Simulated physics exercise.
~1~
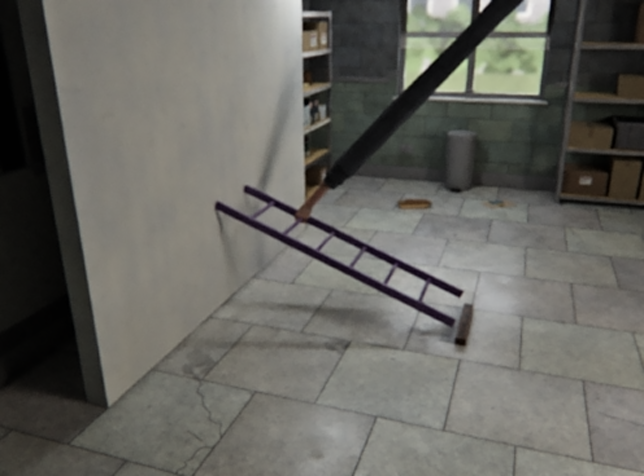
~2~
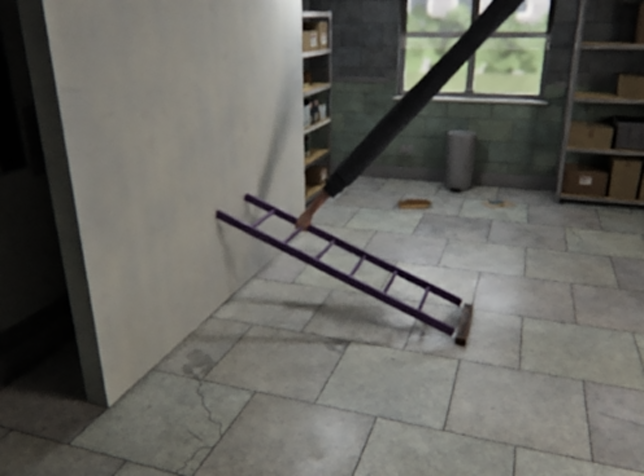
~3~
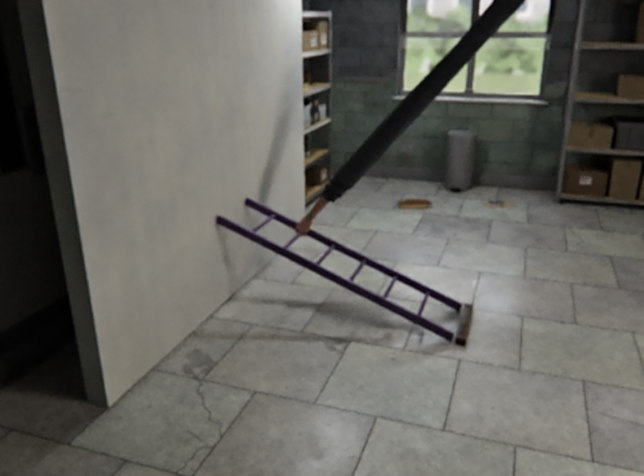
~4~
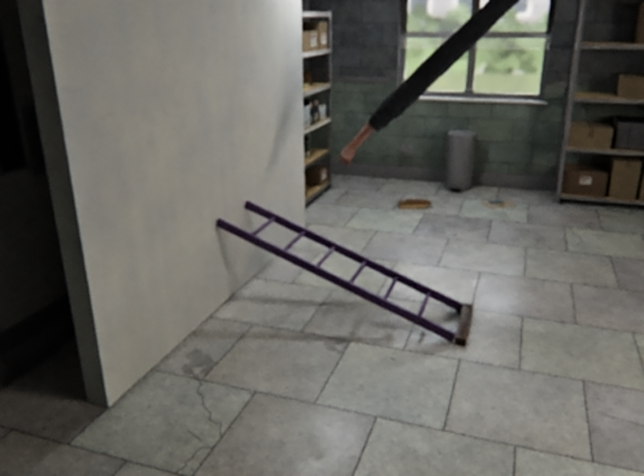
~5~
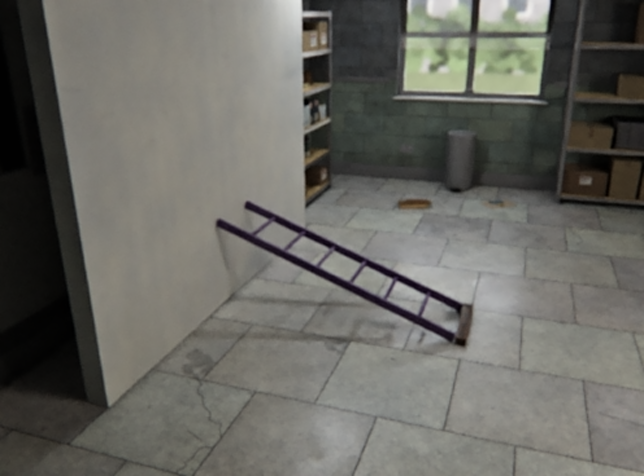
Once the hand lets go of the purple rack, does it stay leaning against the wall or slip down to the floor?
It stays leaning against the wall, with its lower end by the wooden strip, after the hand has drawn away.
